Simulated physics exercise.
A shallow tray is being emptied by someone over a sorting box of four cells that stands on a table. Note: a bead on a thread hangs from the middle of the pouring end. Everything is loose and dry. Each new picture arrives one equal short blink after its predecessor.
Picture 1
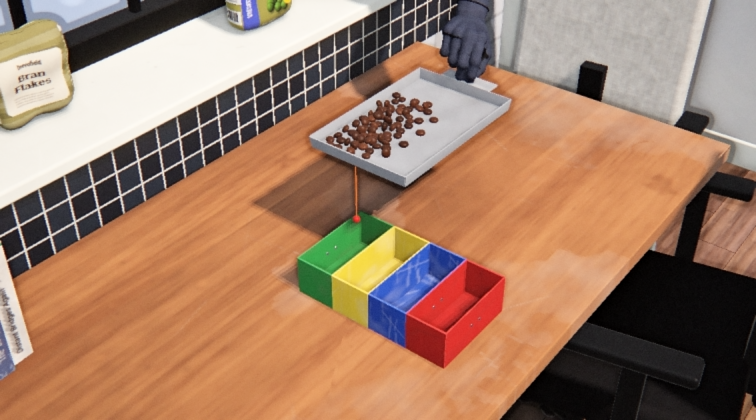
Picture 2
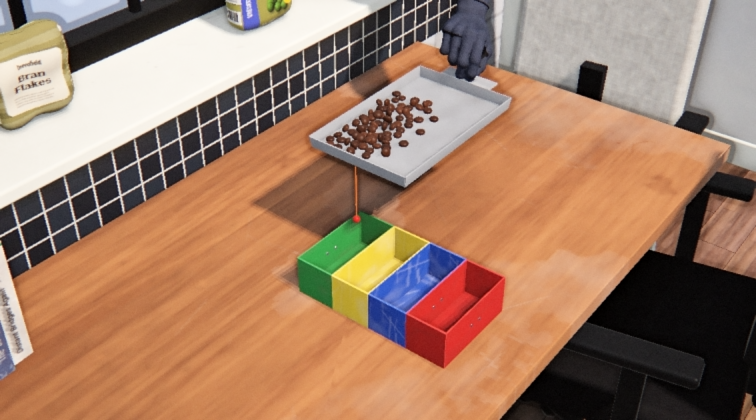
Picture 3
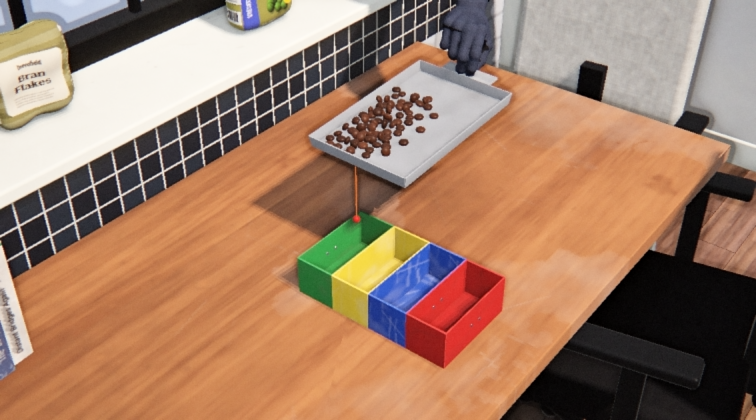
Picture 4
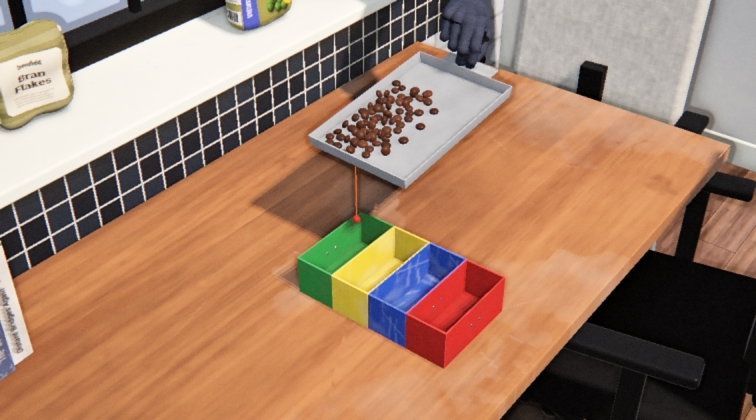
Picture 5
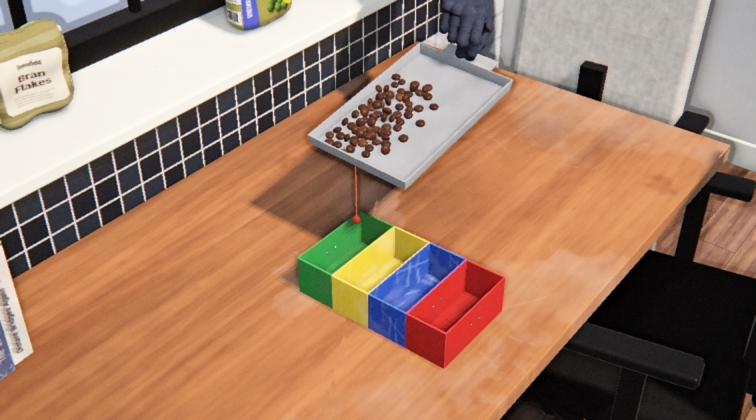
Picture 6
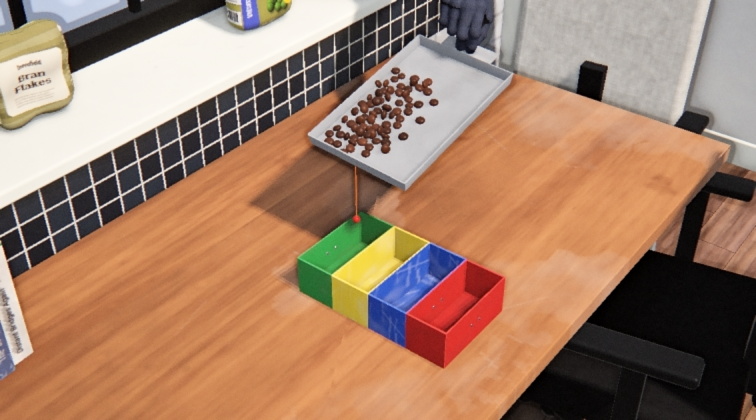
Gloved hand slowly tilting a grey tray of brown chocolate drops above a green, yellow, blue and red sorting box.
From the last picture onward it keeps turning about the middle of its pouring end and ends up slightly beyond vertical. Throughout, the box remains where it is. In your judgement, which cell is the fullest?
In my judgement the yellow cell is fullest.
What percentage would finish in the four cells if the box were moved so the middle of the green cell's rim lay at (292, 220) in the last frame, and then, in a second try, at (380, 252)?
Result: 100 % and 80 %.
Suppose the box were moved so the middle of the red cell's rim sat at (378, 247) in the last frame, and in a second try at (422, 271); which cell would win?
So the first one goes to that red cell and the second to that blue cell.
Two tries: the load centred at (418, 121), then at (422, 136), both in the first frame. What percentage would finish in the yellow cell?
First about 80, then 70 per cent.
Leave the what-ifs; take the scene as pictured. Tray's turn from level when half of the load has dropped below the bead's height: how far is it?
100° or so.
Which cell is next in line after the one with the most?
I'd say green.
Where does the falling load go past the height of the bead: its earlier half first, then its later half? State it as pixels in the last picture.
Early-half point (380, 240); late-half point (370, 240).
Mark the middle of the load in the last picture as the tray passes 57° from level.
(373, 144).
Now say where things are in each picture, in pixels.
In the first frame, corners of the pouring end at (312, 136) and (405, 176), level; middle of the load at (385, 127), flat chocolate drops; bead on its thread at (356, 219); green cell at (315, 280); yellow cell at (350, 298); blue cell at (387, 317); red cell at (426, 338).
In the second frame, corners of the pouring end at (312, 136) and (405, 176), level; middle of the load at (385, 126).
In the third frame, corners of the pouring end at (312, 136) and (405, 177), tipped barely, lowest at the right corner; middle of the load at (384, 124).
In the fourth frame, corners of the pouring end at (311, 135) and (405, 178), tipped a little, lowest at the right corner; middle of the load at (384, 121).
In the fifth frame, corners of the pouring end at (311, 134) and (405, 180), tipped a little, lowest at the right corner; middle of the load at (384, 118).
In the sixth frame, corners of the pouring end at (311, 134) and (404, 181), tipped a little, lowest at the right corner; middle of the load at (384, 115); green cell at (315, 280); yellow cell at (350, 298); blue cell at (387, 317); red cell at (426, 338).
Soon after the last picture, tray tipped steeply; all on the tray.
A little later, tray tipped right over; about a third on the tray; about a quarter in the yellow cell; a small part in the green cell; a small part in the blue cell; about a quarter falling or outside the box.
Later still, tray tipped past a quarter turn; about two thirds in the yellow cell; about a quarter in the green cell; a small part in the blue cell; a stray few falling or outside the box.
At rest, tray tipped past a quarter turn; about two thirds in the yellow cell; about a quarter in the green cell; a small part in the blue cell; none in the red cell; a stray few outside the box.
